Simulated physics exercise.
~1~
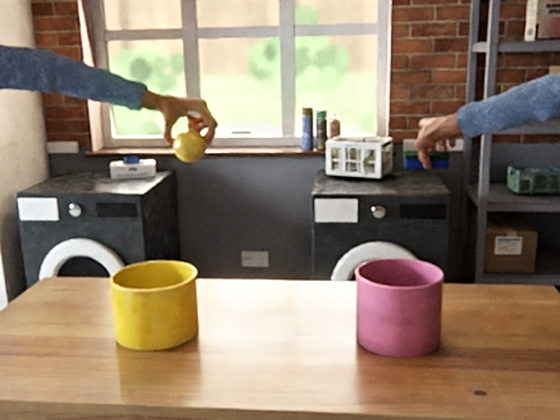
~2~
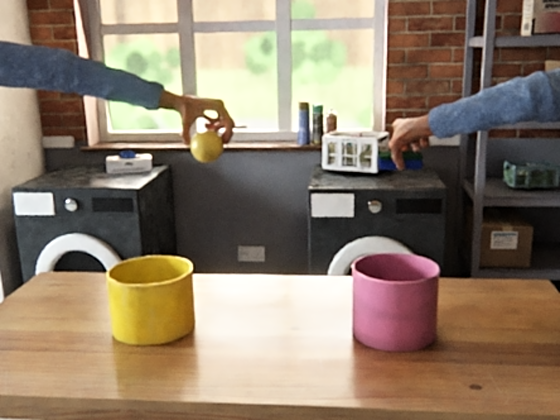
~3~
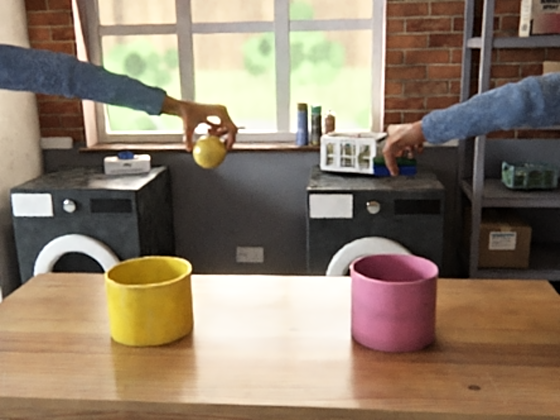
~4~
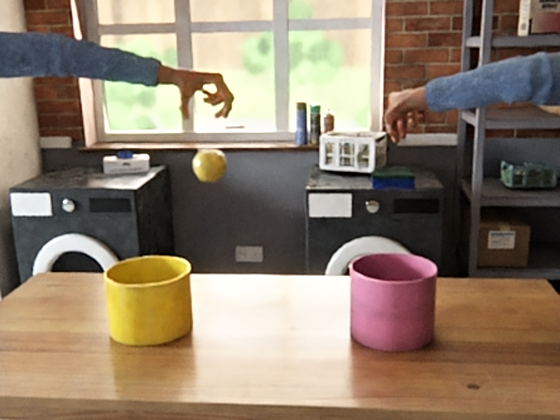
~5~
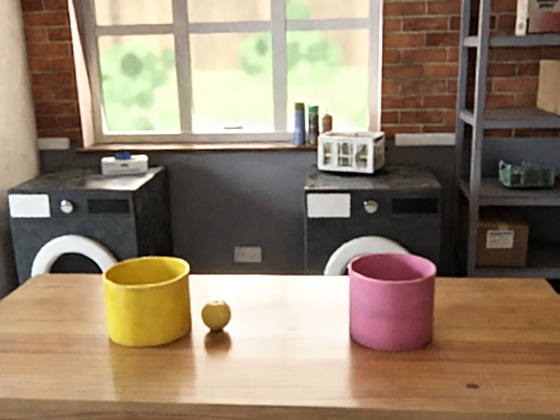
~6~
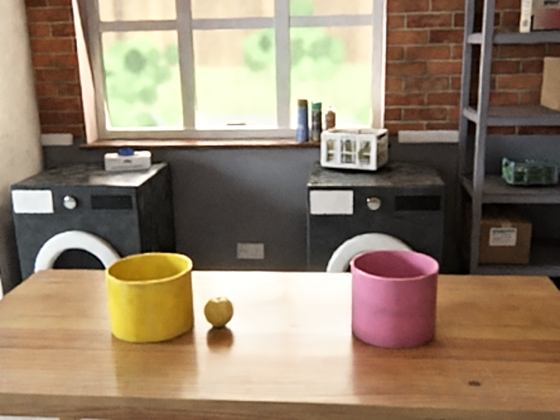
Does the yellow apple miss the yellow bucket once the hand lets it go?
Yes, the yellow apple misses the bucket and ends up on the table just to the right of it.
